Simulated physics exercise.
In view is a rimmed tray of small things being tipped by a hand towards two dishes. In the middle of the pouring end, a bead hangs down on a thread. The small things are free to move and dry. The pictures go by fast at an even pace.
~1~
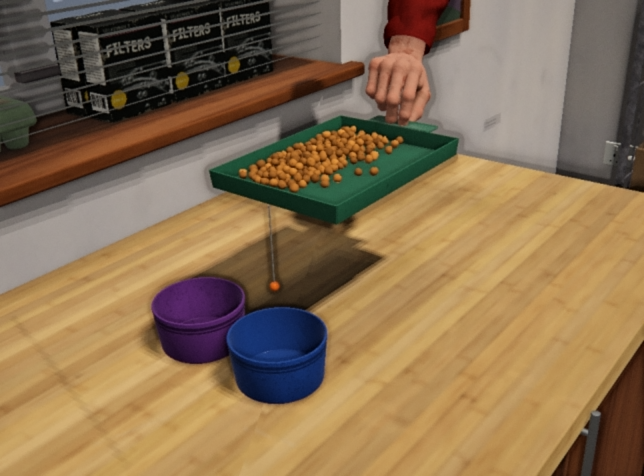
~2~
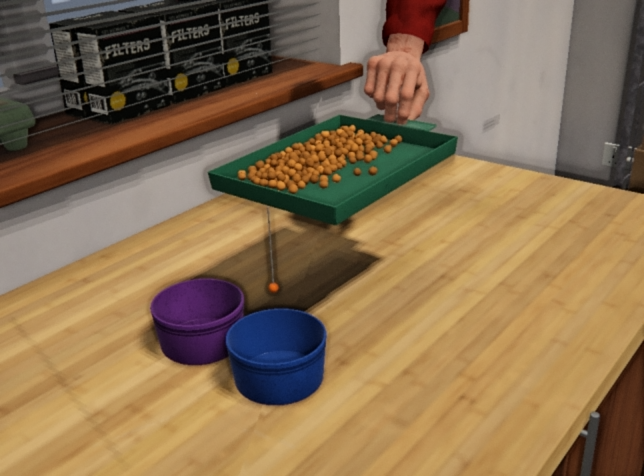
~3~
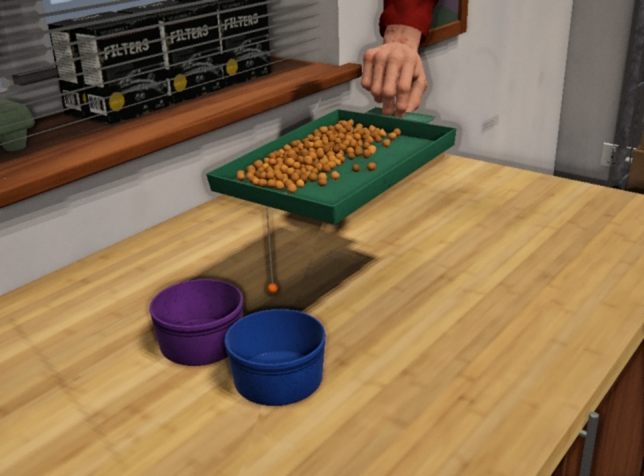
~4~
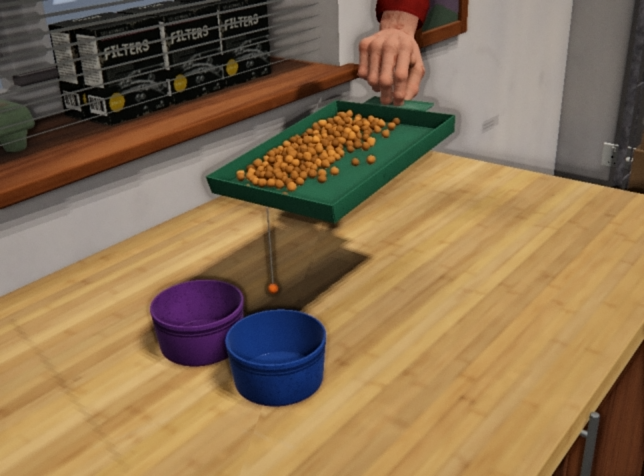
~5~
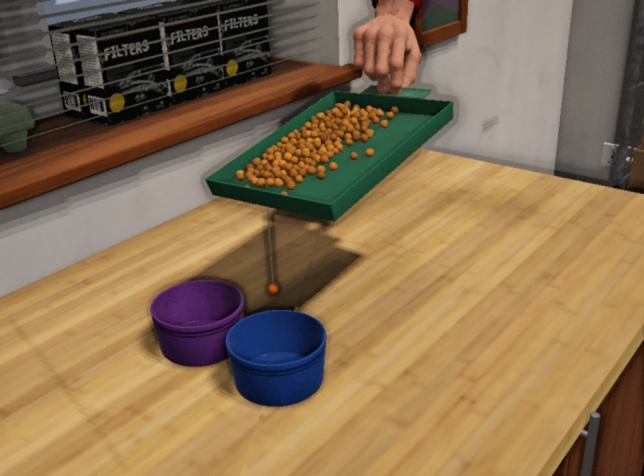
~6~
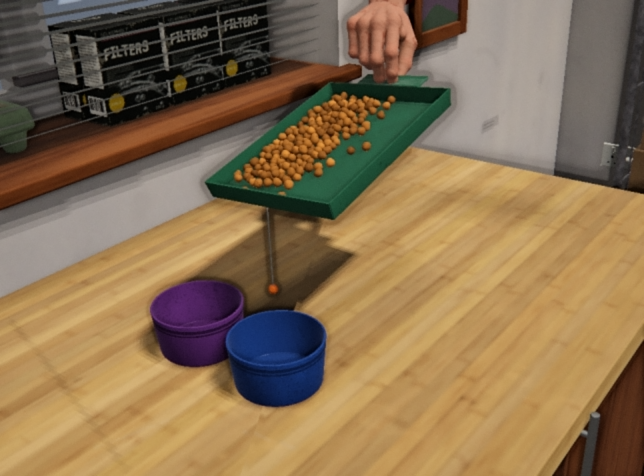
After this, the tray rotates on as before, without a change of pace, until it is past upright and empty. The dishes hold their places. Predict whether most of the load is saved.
Turns out most of it gets caught in the end.
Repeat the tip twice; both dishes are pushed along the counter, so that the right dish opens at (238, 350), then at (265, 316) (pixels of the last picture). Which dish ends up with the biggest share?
It comes out as the dish further left in the first try and the dish further left in the second.
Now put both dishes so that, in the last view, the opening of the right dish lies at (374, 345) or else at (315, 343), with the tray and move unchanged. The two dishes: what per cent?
About 0% on the first try and 60% on the second.
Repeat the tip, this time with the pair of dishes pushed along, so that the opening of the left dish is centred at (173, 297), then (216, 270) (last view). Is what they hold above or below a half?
First above a half, then the smaller part.
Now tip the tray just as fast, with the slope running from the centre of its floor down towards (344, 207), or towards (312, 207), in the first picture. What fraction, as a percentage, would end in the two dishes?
In order, 30 in a hundred and 70 in a hundred.
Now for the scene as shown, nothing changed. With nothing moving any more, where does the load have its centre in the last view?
(203, 334).
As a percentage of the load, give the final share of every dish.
Share at the end - left dish ~ 80 %, right dish ~ 10 %.
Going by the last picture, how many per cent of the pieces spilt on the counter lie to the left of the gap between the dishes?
Close to 70 in a hundred.
Shortly afterwards, tray tipped steeply; all but a few on the tray; only a few in the left dish; only a few in the air.
Next, tray tipped right over; near two thirds on the tray; only a few in the right dish; near a quarter in the left dish; only a few outside both; a little in the air.
Some moments later, tray tipped past a quarter turn; a little in the right dish; the bulk in the left dish; a little outside both.
In the end, tray tipped past a quarter turn; a little in the right dish; the bulk in the left dish; a little outside both.
